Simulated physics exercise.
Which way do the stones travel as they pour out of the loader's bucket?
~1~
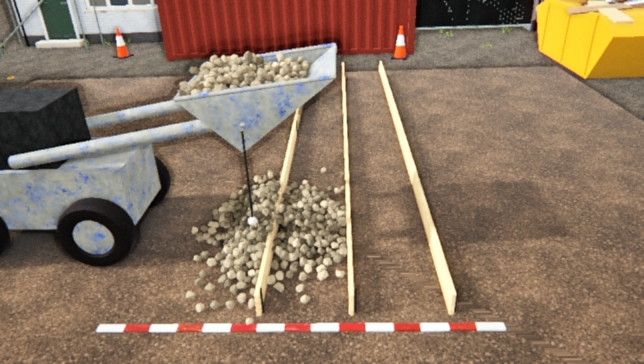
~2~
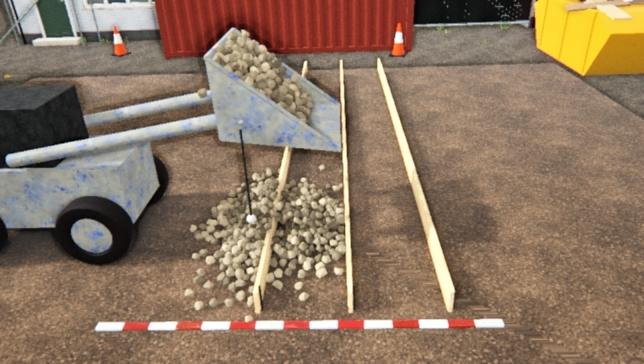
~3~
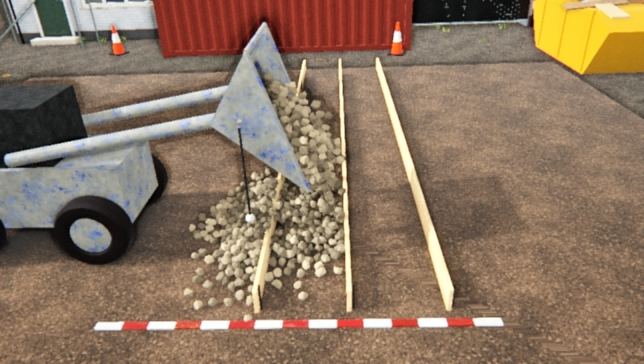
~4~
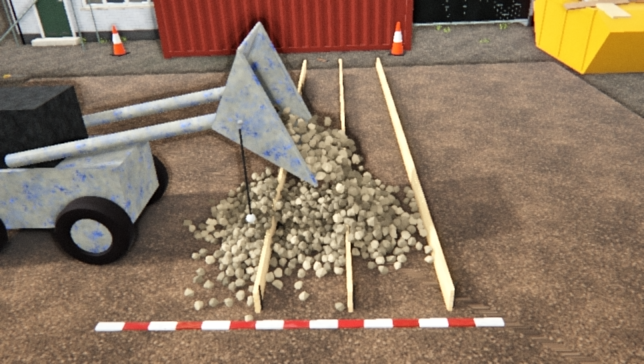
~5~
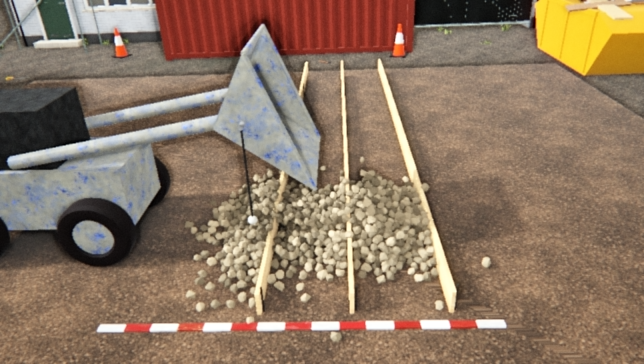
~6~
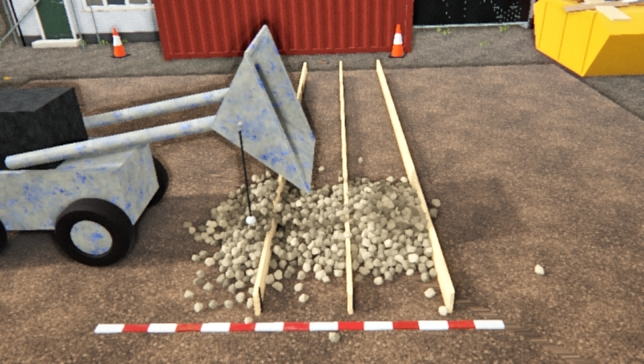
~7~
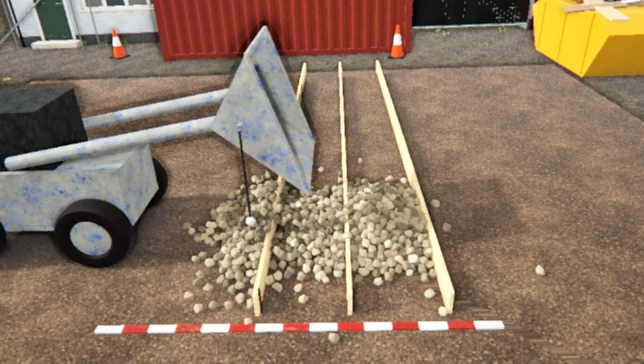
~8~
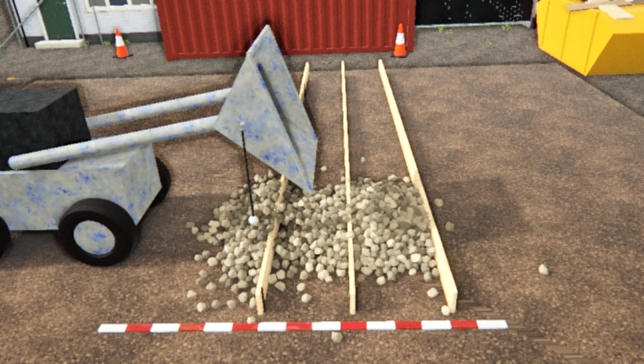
The stones move to the right, spilling down from the bucket and spreading across the wooden planks.
Blue-flecked grey loader tipping a bucket of stones onto an earlier pile, the load spreading across wooden planks and settling.
